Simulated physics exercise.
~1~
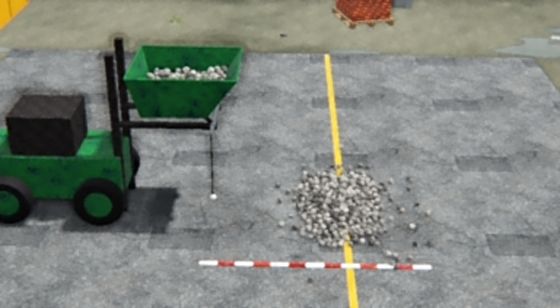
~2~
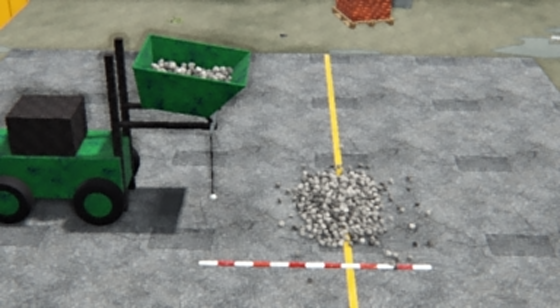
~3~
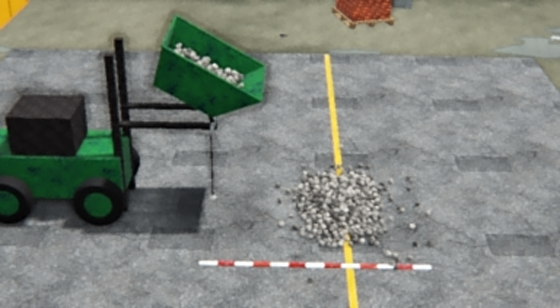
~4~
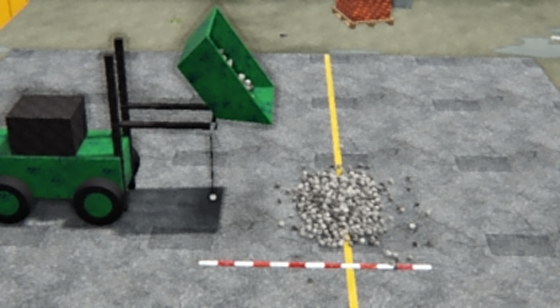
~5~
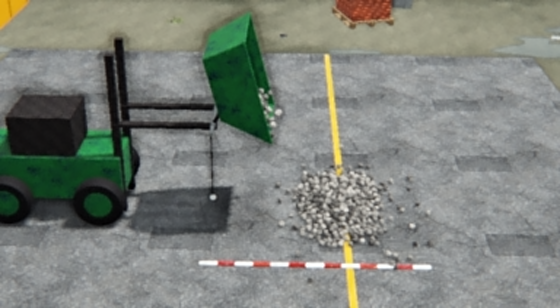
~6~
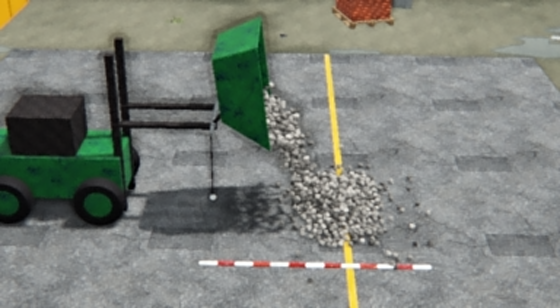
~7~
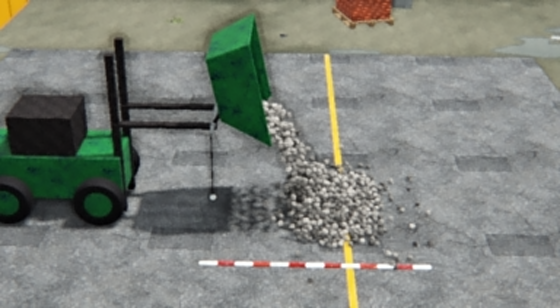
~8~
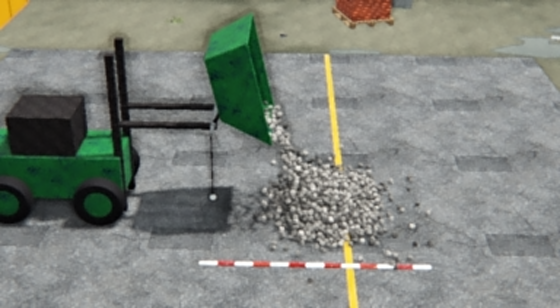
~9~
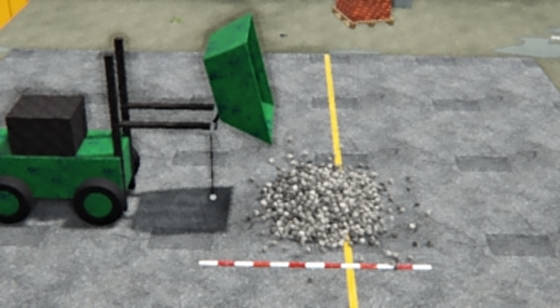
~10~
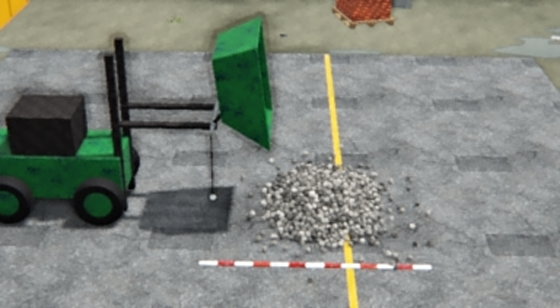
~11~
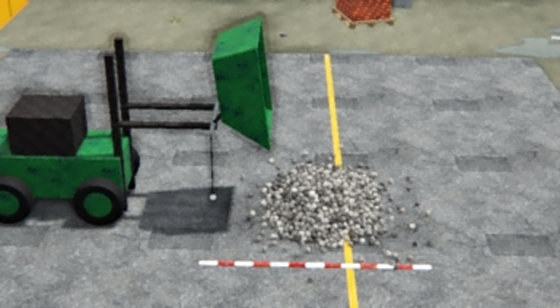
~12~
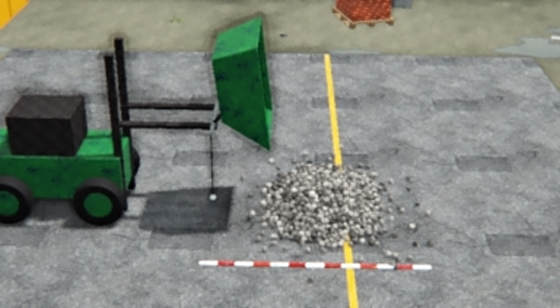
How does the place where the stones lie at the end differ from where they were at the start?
At the start the stones are split between the raised skip and the heap on the floor, while at the end they all lie on the floor in one broader heap across the yellow line. Taken together, they have shifted to the right and down.
